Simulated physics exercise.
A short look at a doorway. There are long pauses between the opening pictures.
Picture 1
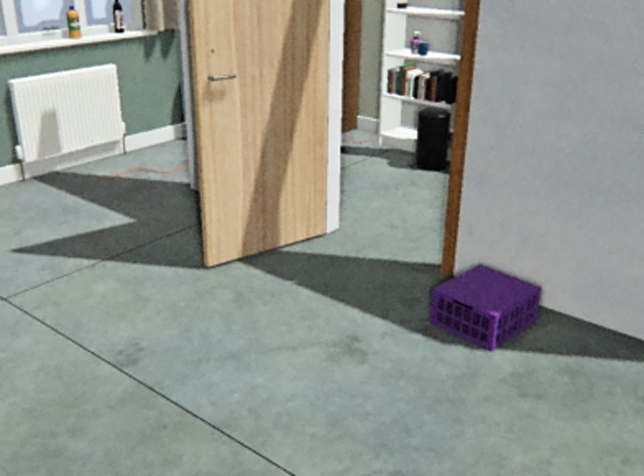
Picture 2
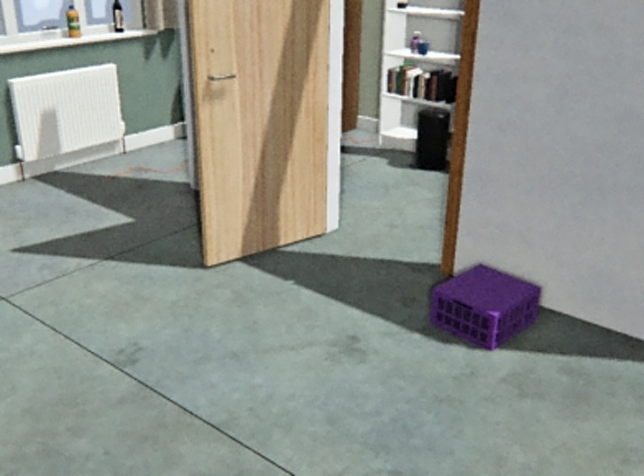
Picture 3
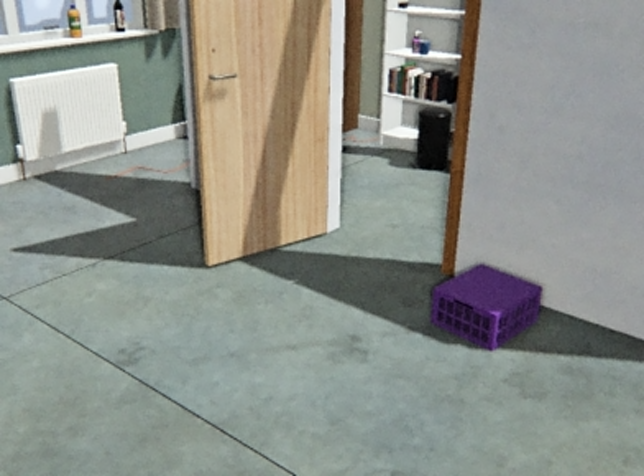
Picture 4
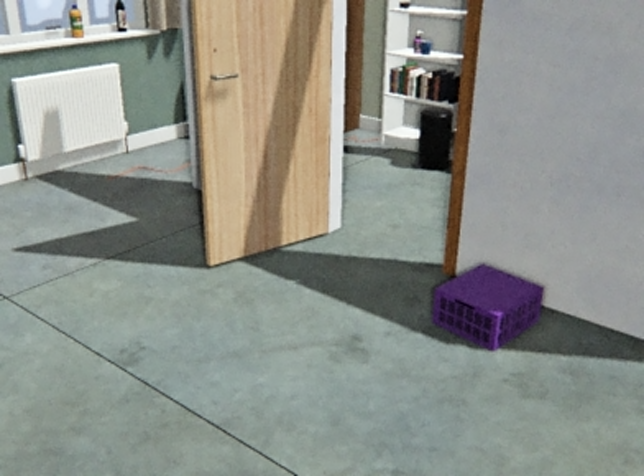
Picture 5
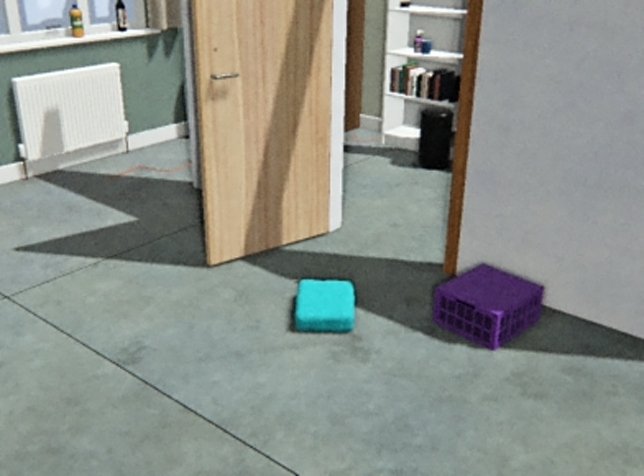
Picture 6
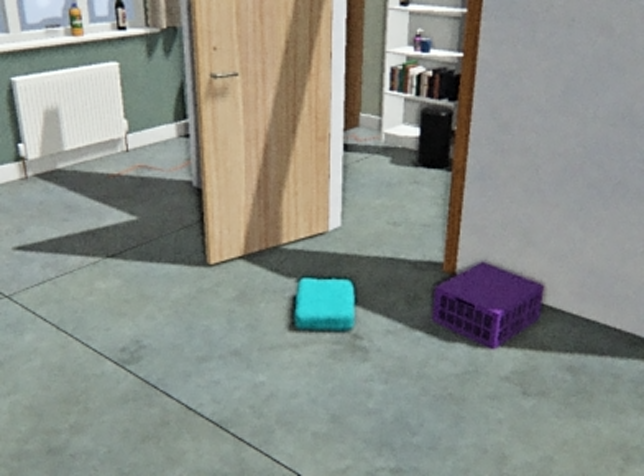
In a room with a wide-open wooden door and a purple crate, nothing moves until a turquoise cushion appears on the floor.
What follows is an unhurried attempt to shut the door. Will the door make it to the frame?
Outcome: The door shuts.
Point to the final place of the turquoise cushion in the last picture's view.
Near (354, 311).
Then, 1.10 s later than the last frame, door at 76°.
Then, 1.70 s later than the last frame, door at 52°; turquoise cushion moved a little near (344, 308).
Then, 2.40 s later than the last frame, door at 23°; turquoise cushion moved a little near (354, 310).
When it is over, door at 0°; moved from the start, turquoise cushion; purple crate as before. End places, in pixels of the last picture, turquoise cushion near (354, 310).
